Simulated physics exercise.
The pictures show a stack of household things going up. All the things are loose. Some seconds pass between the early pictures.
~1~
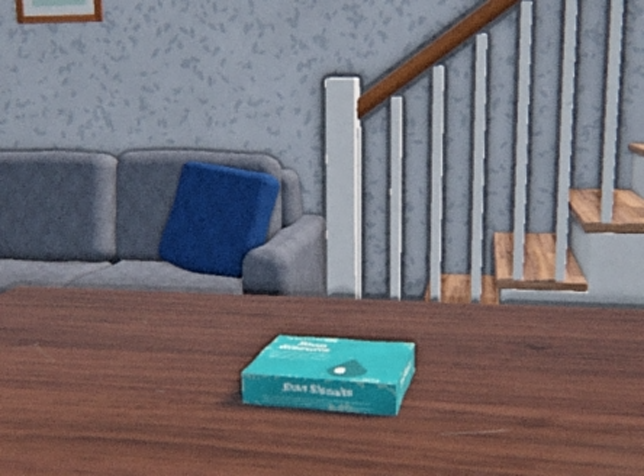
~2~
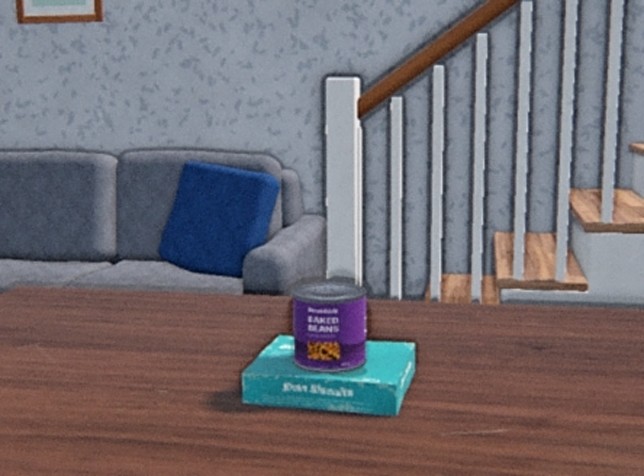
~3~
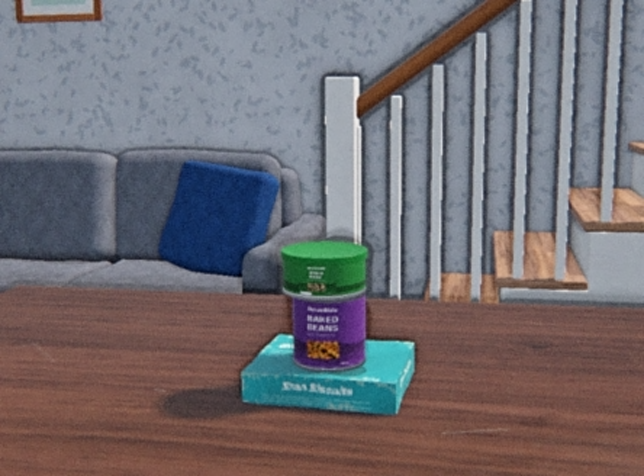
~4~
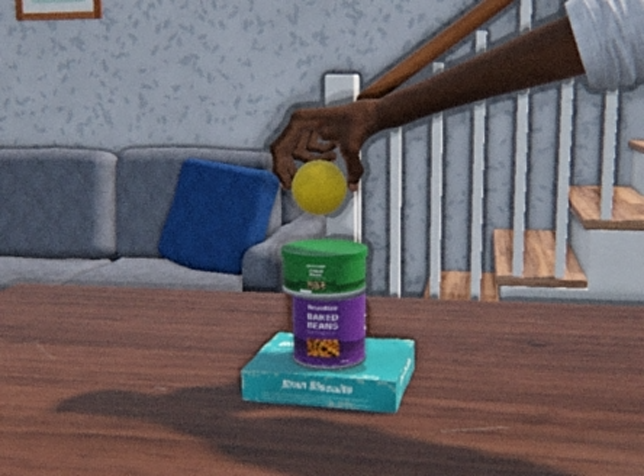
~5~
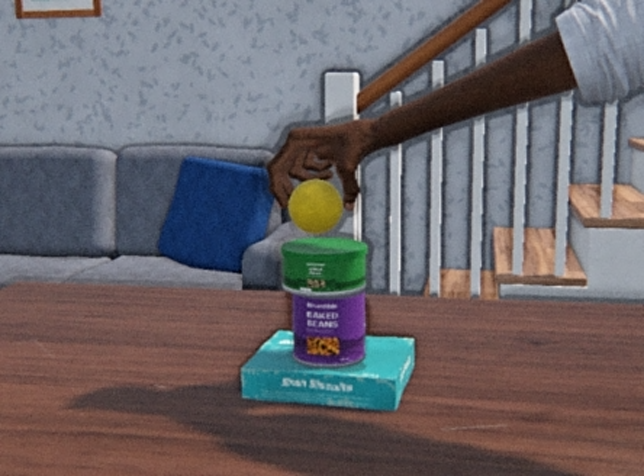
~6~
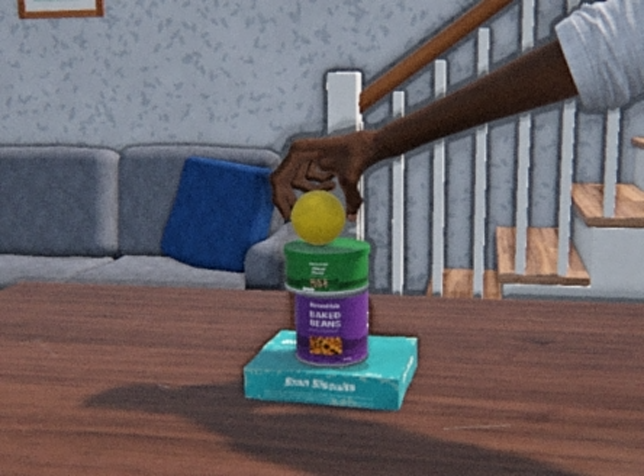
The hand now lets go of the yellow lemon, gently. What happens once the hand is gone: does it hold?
It holds.
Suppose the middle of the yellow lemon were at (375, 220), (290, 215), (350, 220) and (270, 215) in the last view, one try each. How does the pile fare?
First try: It gives way; second try: It stays up; third try: It holds; fourth try: It gives way.
Then, 0.20 s past the last view, nothing moves.
Then, 0.40 s past the last view, yellow lemon resting near (318, 219).
Finally, all 4 still in place. Final places as the last picture's camera would see them, yellow lemon near (318, 219). The pile keeps its balance.
